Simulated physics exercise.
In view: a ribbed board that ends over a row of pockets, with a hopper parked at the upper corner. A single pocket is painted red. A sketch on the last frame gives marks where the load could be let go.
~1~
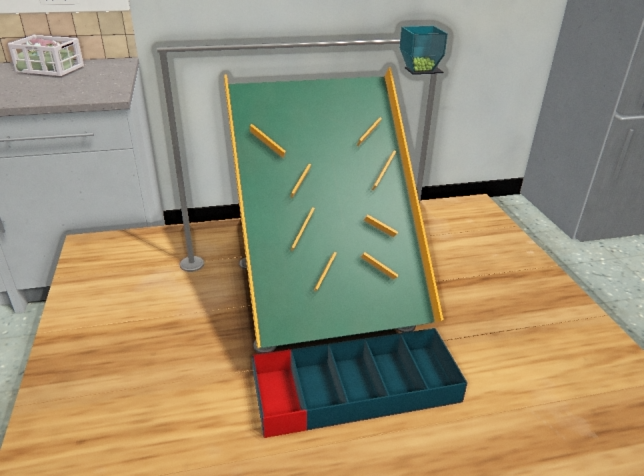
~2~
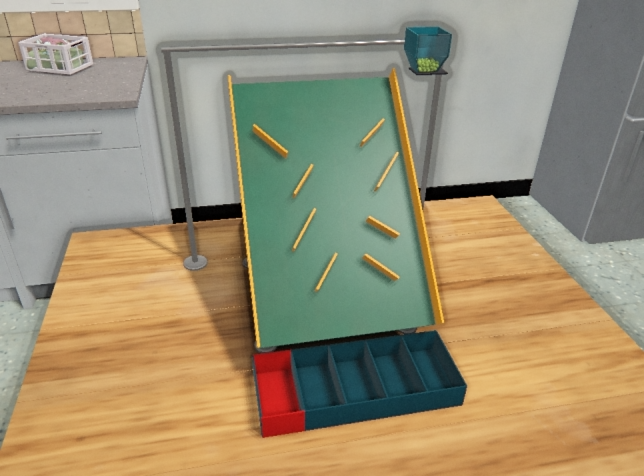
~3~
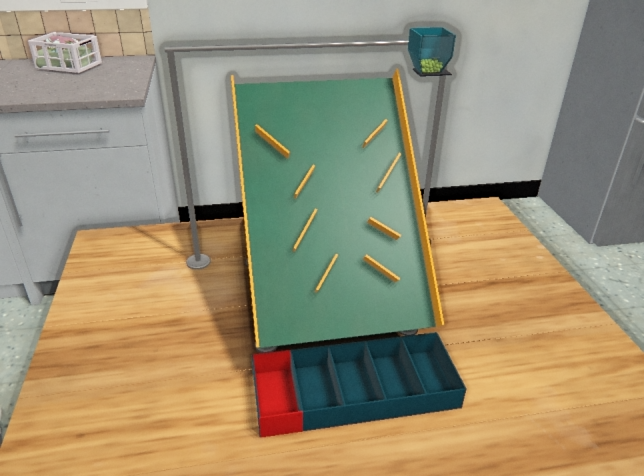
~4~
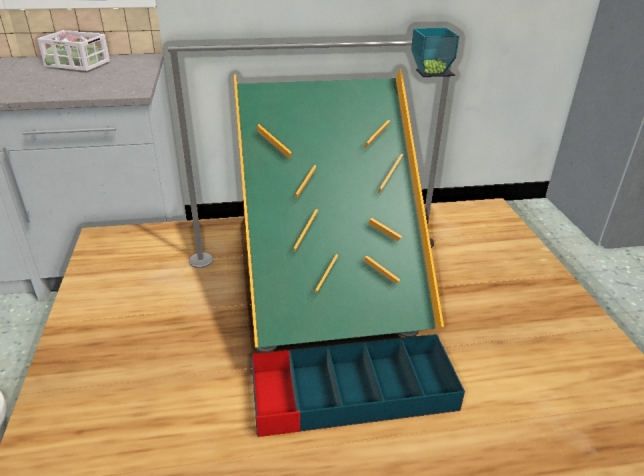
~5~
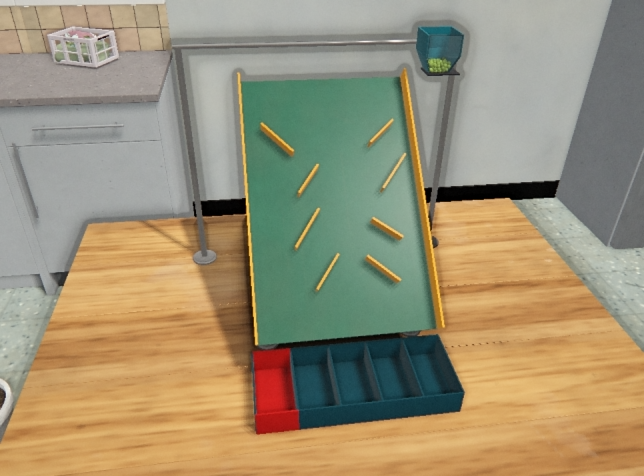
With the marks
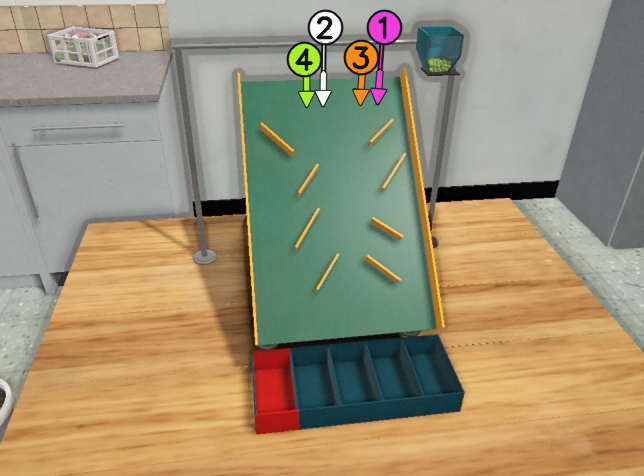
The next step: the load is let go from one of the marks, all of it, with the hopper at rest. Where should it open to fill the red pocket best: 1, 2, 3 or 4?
Go for 4.
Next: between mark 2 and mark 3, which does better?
Mark 2.
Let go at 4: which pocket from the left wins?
It is the first one.
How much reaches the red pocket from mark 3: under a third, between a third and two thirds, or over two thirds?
Under a third.
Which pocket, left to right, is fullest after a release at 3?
The third from the left.
On the marked copy, mark 1 meets the board at (377, 98); mark 2 meets the board at (323, 100); mark 3 meets the board at (360, 99); mark 4 meets the board at (306, 101).
With 1, about a quarter in the red pocket, about two thirds in other pockets, a stray few outside the box.
With 2, about a third in the red pocket, about two thirds in other pockets.
With 3, a small part in the red pocket, most in other pockets, a small part outside the box.
With 4, about two thirds in the red pocket, about a third in other pockets, a stray few outside the box.
